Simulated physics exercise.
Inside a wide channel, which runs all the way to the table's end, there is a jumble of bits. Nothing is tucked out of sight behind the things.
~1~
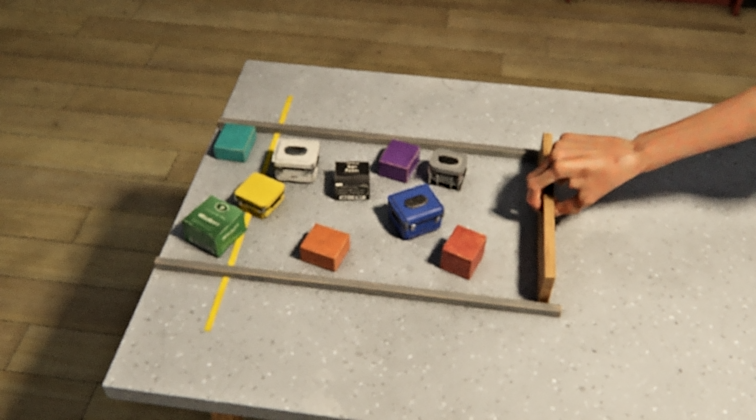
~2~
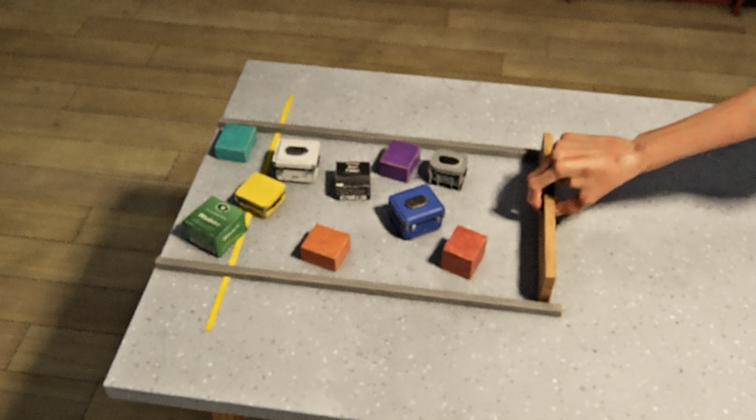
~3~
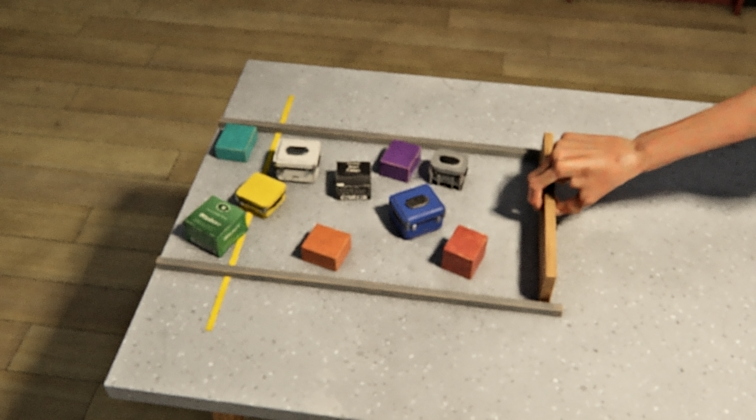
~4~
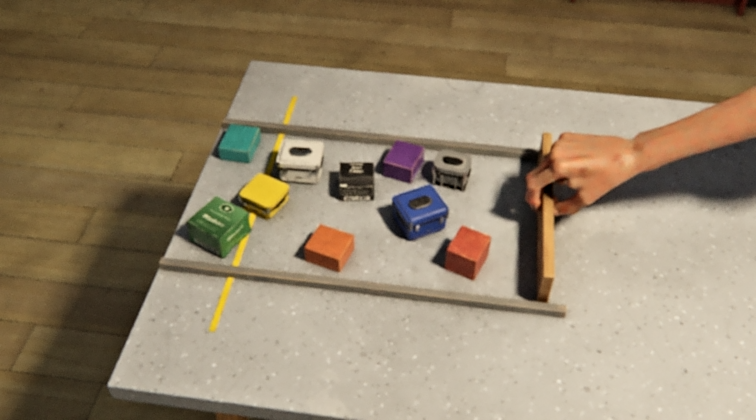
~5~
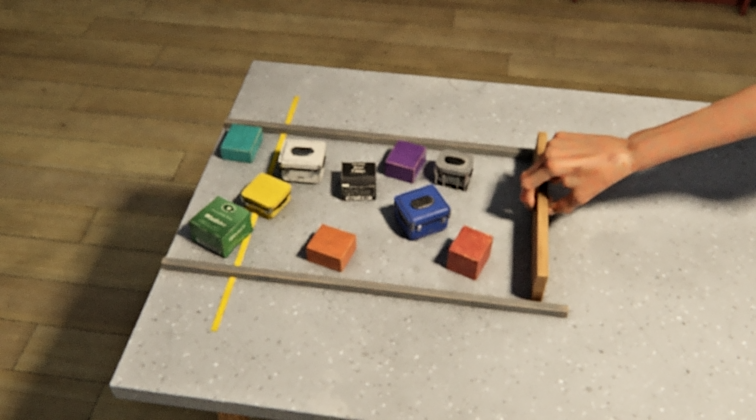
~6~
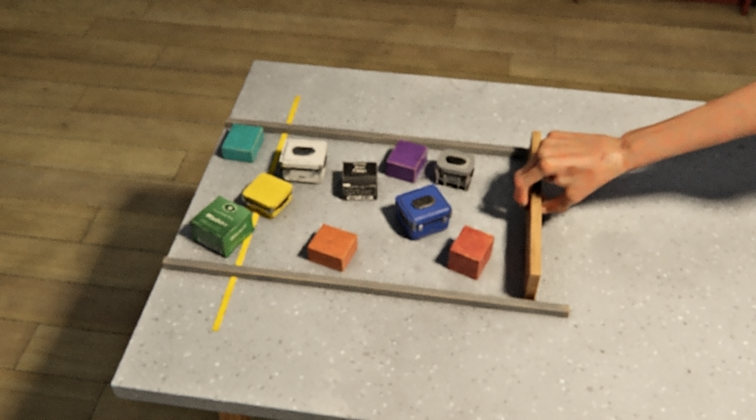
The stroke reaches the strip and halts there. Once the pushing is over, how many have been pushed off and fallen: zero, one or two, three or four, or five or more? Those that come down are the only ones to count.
Three or four have.
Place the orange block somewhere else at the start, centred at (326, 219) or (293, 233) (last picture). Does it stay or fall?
Well, the orange block stays aboard in the first case and stays aboard in the second.
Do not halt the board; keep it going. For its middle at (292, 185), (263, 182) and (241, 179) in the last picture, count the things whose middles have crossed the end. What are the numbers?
First 1, then 3, finally 7.
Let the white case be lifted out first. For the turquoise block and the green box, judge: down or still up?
Well, the turquoise block goes off the edge while the green box goes off the edge.
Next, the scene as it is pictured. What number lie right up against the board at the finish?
That makes 3.
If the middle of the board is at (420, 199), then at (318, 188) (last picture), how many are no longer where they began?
Tally: First 5; then 10.
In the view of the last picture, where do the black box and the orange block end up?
First (211, 168), then (195, 235).
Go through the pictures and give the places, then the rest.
Turquoise block (236, 142); green box (215, 226); yellow case (261, 197); board (545, 213); tape (255, 196), in the first frame.
Green box (215, 226); black box (353, 181), in the second frame.
Yellow case (262, 196); blue case (416, 212), in the third frame.
Turquoise block (240, 143); white case (301, 162), in the fourth frame.
Green box (221, 226); board (539, 212), in the fifth frame.
Turquoise block (243, 143); green box (223, 226); yellow case (268, 197); board (533, 211); tape (263, 196), in the sixth frame.
Soon after, none off yet; turquoise block at rest near (243, 143); green box at rest near (223, 226); yellow case at rest near (268, 197).
After that, none off yet; turquoise block moving near (238, 141); green box at rest near (223, 226); yellow case at rest near (267, 198).
In the end, the number that fall off is three or four; gone, white case, green box and turquoise block.
